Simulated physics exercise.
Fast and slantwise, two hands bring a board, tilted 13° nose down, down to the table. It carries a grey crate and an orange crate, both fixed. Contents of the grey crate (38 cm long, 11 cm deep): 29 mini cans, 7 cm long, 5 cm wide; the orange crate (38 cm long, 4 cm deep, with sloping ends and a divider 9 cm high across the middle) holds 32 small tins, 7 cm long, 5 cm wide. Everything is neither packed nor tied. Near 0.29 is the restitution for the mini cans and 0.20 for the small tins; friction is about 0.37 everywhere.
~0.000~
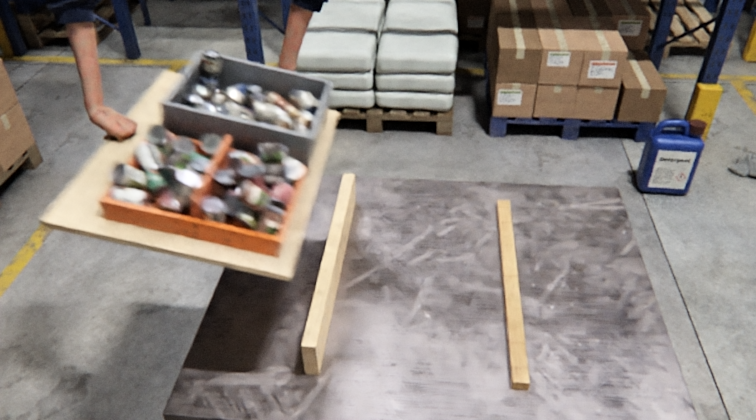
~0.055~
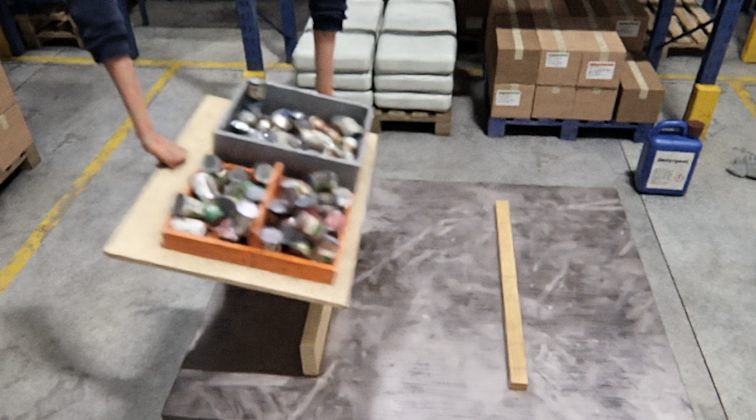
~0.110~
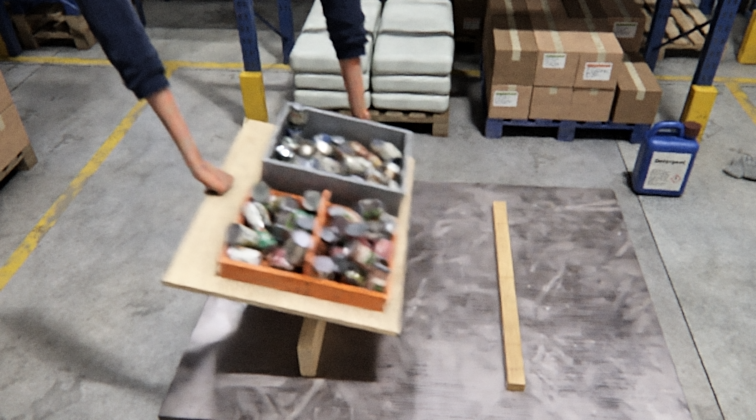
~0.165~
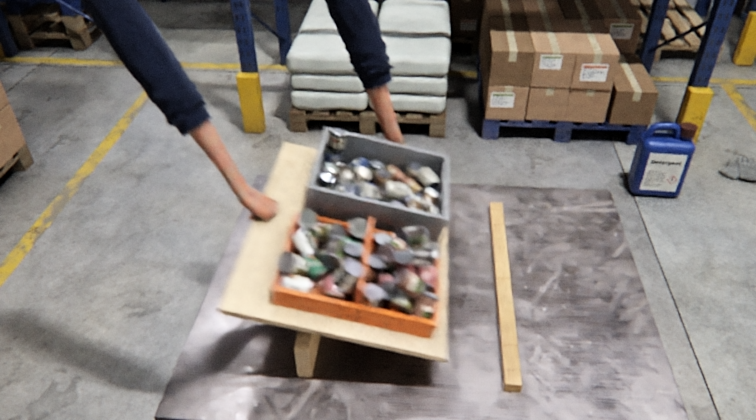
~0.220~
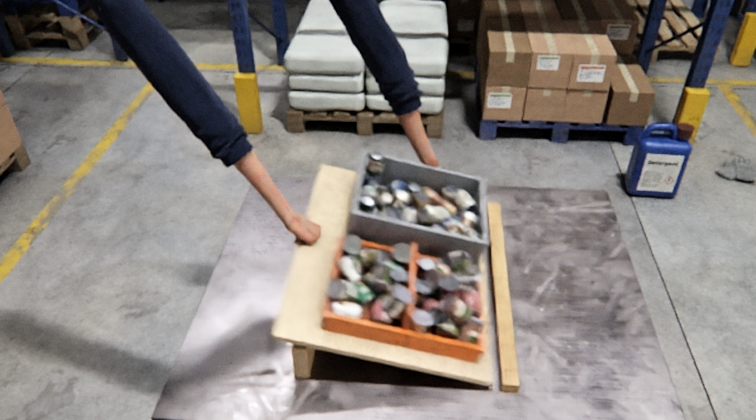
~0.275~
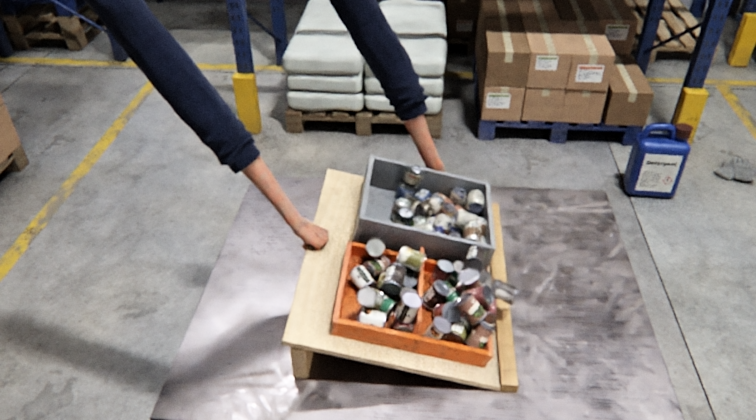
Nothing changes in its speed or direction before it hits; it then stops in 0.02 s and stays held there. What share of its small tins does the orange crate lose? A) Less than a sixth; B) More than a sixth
(B) More than a sixth.
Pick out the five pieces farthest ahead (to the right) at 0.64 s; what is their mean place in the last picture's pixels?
About (593, 309).
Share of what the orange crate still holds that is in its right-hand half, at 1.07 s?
Close to 50 in every hundred.
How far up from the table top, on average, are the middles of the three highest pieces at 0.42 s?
Their middles average near 24 cm high.
After 0.42 s, grey crate 29 in, 0 out and orange crate 28 in, 4 out.
After 0.64 s, grey crate 28 in, 1 out and orange crate 24 in, 8 out.
Outcome (at 1.07 s), grey crate 28 in, 1 out and orange crate 24 in, 8 out. Asked share, 8 of 32, 25 per cent.
